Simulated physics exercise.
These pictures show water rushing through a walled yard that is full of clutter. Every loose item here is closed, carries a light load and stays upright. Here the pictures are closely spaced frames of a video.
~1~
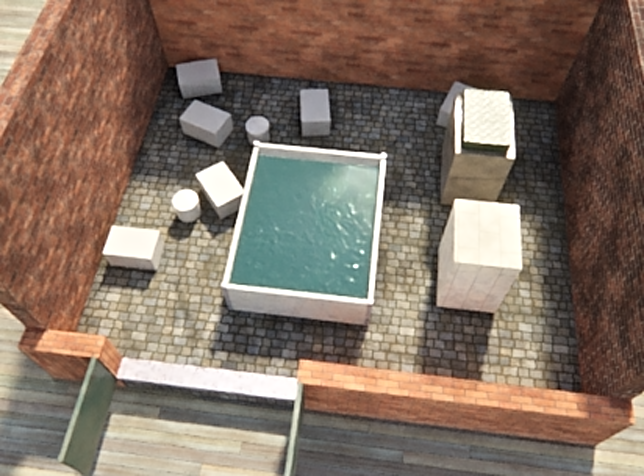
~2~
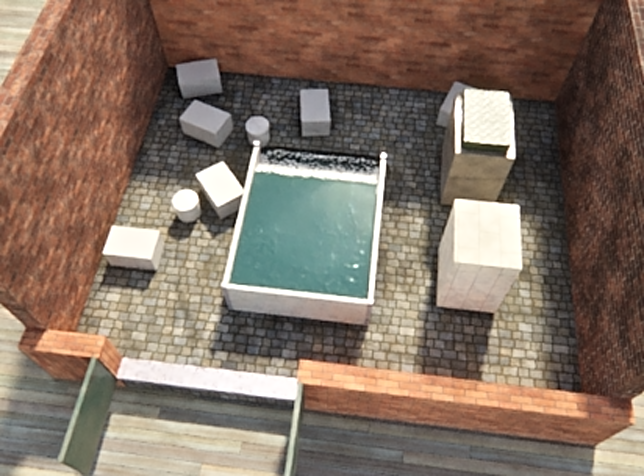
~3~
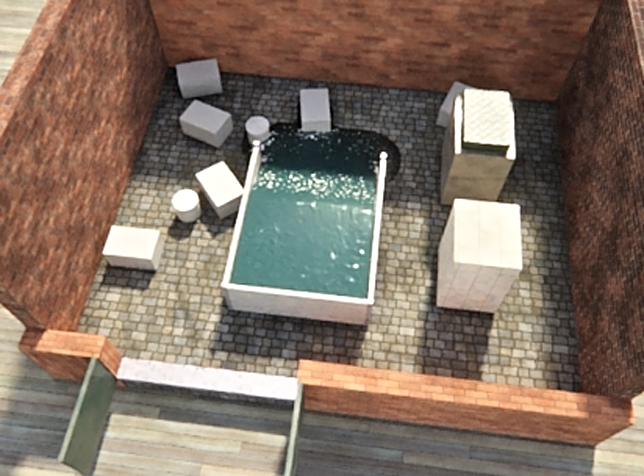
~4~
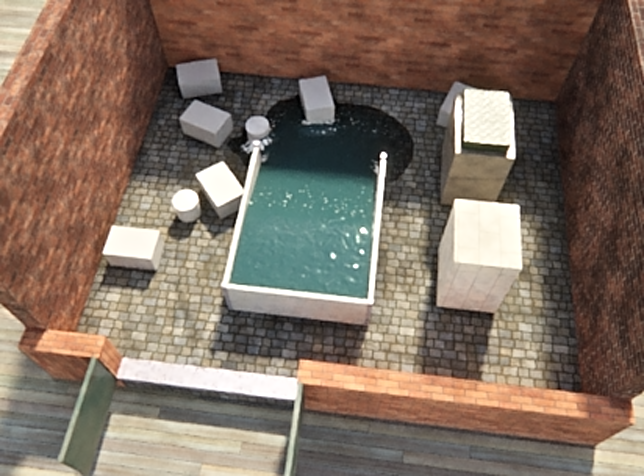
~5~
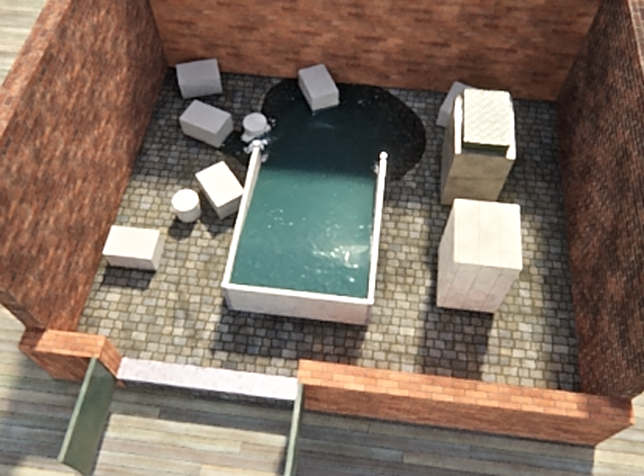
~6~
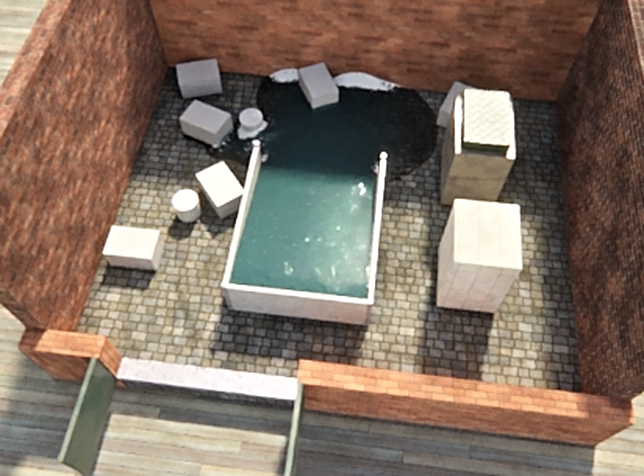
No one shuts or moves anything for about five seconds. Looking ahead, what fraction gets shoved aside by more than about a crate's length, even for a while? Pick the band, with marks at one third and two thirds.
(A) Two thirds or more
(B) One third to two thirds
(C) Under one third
Two thirds or more (A).
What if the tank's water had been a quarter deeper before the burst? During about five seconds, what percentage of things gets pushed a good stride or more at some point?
Share: Close to 90 %.
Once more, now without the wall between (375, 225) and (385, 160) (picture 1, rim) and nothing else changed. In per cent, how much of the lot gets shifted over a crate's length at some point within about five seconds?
Result: Close to 20 %.
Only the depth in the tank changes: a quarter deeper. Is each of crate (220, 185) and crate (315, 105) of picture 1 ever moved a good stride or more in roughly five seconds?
Each in sequence - never got there, carried at least that far.
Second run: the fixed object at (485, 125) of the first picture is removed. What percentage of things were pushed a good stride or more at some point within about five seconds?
Something like 80 per cent of them.
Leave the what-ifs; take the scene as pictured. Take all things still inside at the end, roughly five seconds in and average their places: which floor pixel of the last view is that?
About (234, 217).
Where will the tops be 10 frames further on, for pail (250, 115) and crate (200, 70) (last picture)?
Expect them at roughly (204, 87) and roughly (170, 86).
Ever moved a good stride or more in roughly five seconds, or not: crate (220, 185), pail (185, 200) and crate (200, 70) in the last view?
One after the other: Less than that, no, yes.
A moment on, 0 of 8 are well off their spots; 1 afloat.
Next, 3 of 8 are well off their spots; 2 afloat.
Later, 4 of 8 are well off their spots; 3 afloat.
In the end, 6 of 8 are well off their spots, and 6 have been at some point; 3 afloat.
